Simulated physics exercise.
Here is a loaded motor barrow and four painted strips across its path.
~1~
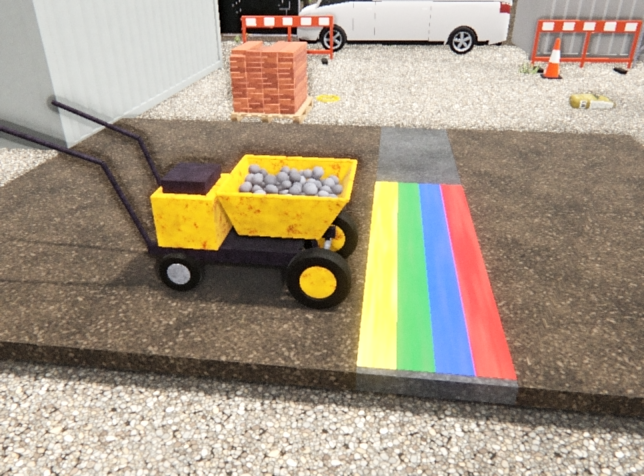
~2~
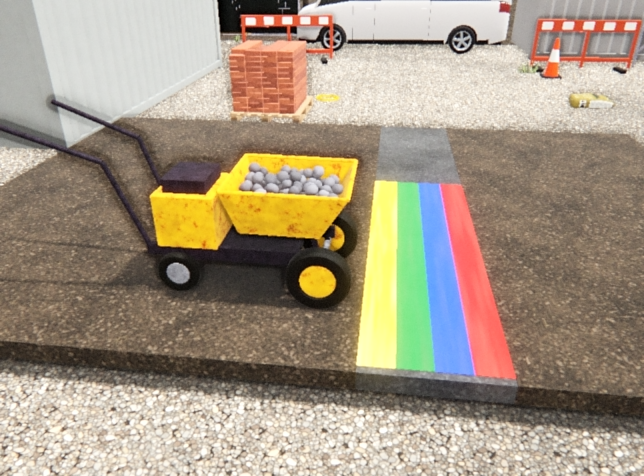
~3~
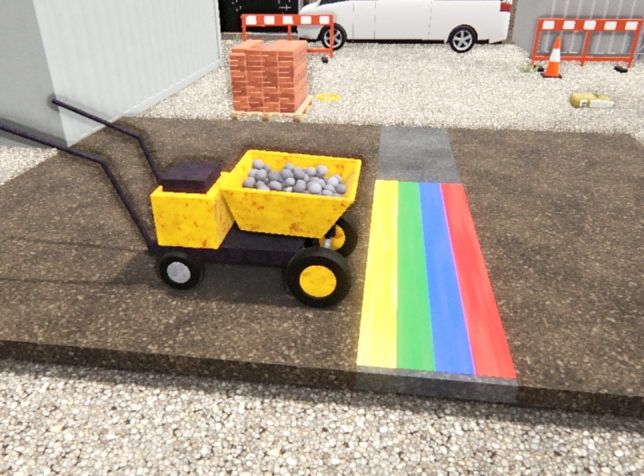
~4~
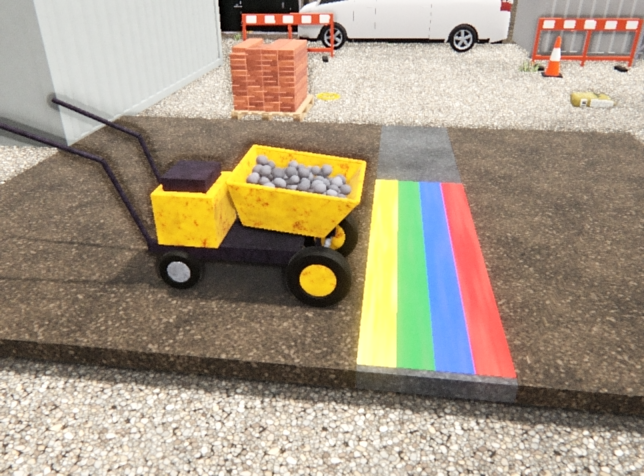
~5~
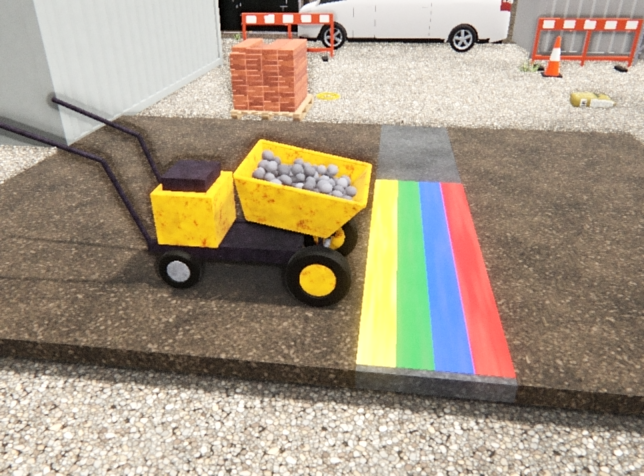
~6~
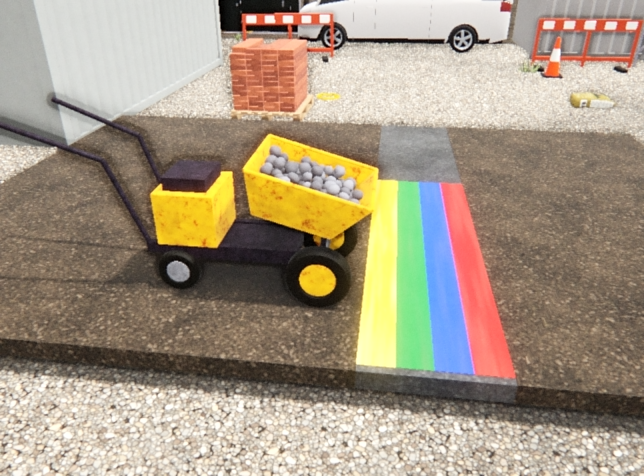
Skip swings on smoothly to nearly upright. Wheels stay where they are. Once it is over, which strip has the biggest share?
Biggest share: The blue strip.
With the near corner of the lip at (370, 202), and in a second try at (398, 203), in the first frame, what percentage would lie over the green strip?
Roughly 0 per cent at the first spot and 0 per cent at the second.
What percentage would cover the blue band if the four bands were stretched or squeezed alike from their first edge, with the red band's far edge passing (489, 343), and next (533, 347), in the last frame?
Shares: Close to 20 %; close to 30 %.
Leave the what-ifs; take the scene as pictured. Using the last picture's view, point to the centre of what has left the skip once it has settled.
(454, 283).
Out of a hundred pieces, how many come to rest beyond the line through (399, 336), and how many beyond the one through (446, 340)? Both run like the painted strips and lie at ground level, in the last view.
Some 70 and some 50 per cent, respectively.
Shortly afterwards, skip tipped steeply; the whole lot in the skip.
Next, skip tipped right over; the bulk in the skip; a little over the green strip; near a quarter over the blue strip; only a few over the red strip.
Some moments later, skip tipped right over; near a quarter in the skip; a little over the green strip; near a third over the blue strip; near a quarter over the red strip; a little off the paint.
In the end, skip tipped right over; near a quarter in the skip; only a few over the yellow strip; a little over the green strip; near a third over the blue strip; near a quarter over the red strip; a little off the paint.
